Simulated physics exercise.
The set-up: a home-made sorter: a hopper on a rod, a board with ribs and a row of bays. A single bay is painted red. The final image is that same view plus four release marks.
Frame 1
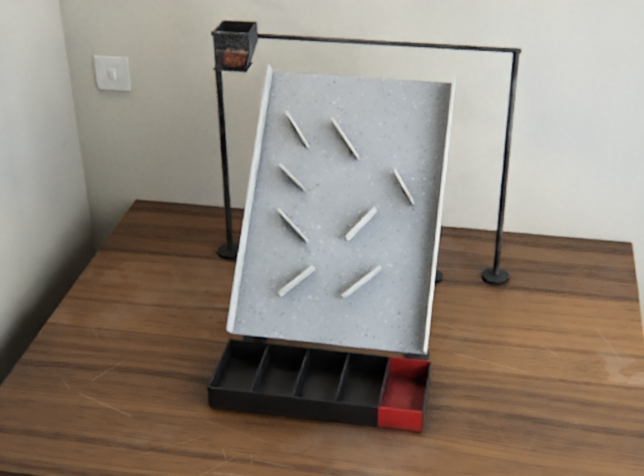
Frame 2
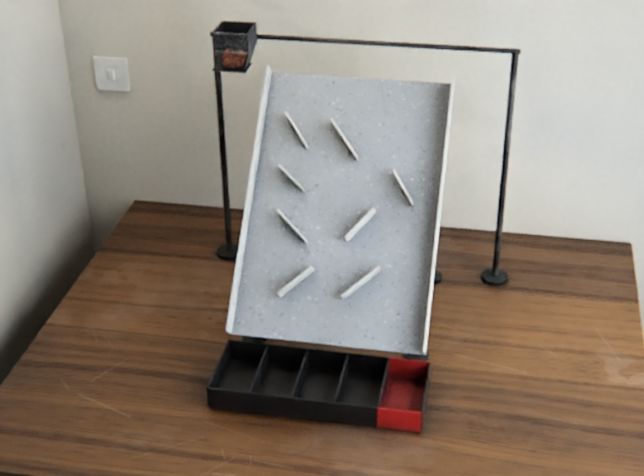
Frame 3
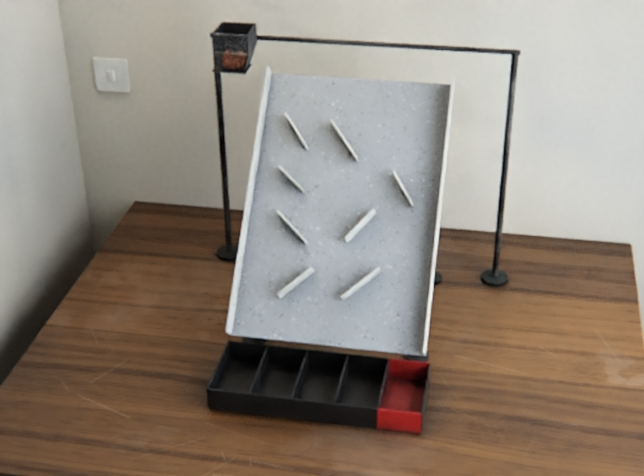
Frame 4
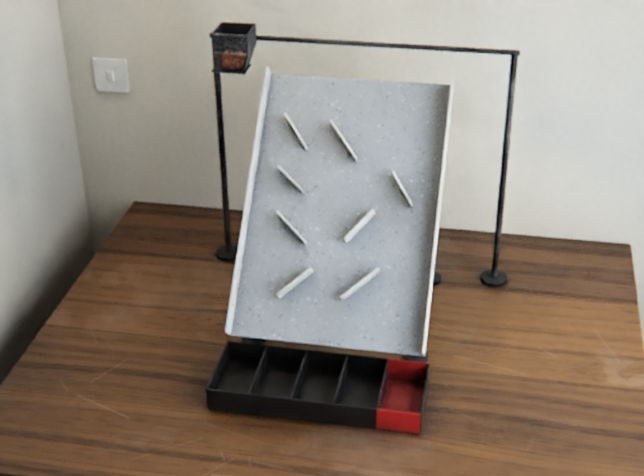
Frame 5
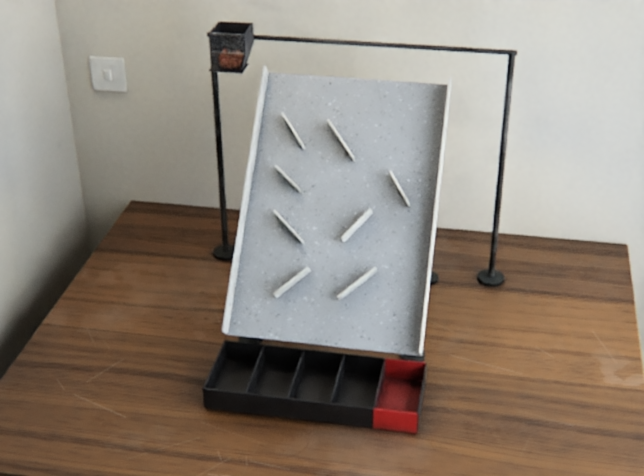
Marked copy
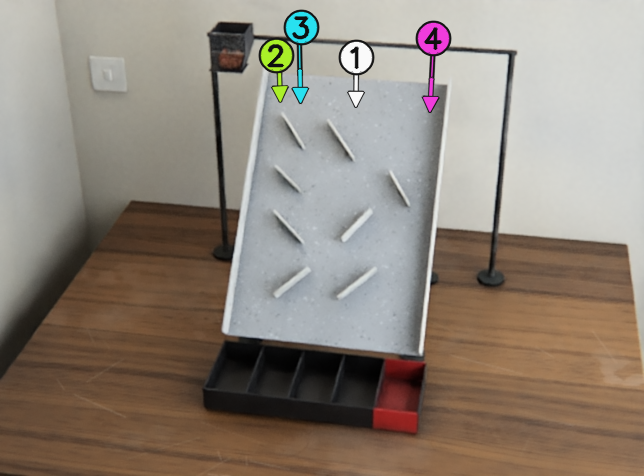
The clip opens on a small dark hopper holding reddish-brown material on a black rod frame, above a tilted grey board with slanted ribs. Below the board sits a row of five bays, the rightmost one red. Nothing in the set-up moves, and only the view shifts very slightly by the end.
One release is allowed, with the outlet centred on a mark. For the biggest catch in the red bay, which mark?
Take 4.
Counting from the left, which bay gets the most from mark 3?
The third.
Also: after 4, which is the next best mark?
That would be 1.
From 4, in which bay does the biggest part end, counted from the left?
The fifth from the left.
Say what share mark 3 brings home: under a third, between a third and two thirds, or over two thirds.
Under a third.
On the marked copy, mark 1 meets the board at (355, 101); mark 2 meets the board at (280, 96); mark 3 meets the board at (300, 97); mark 4 meets the board at (430, 106).
For mark 1, about a third in the red bay, about half in other bays, a small part outside the box.
For mark 2, none in the red bay, nearly all in other bays, a stray few outside the box.
For mark 3, none in the red bay, all in other bays.
For mark 4, nearly all in the red bay, a stray few in other bays, a small part outside the box.
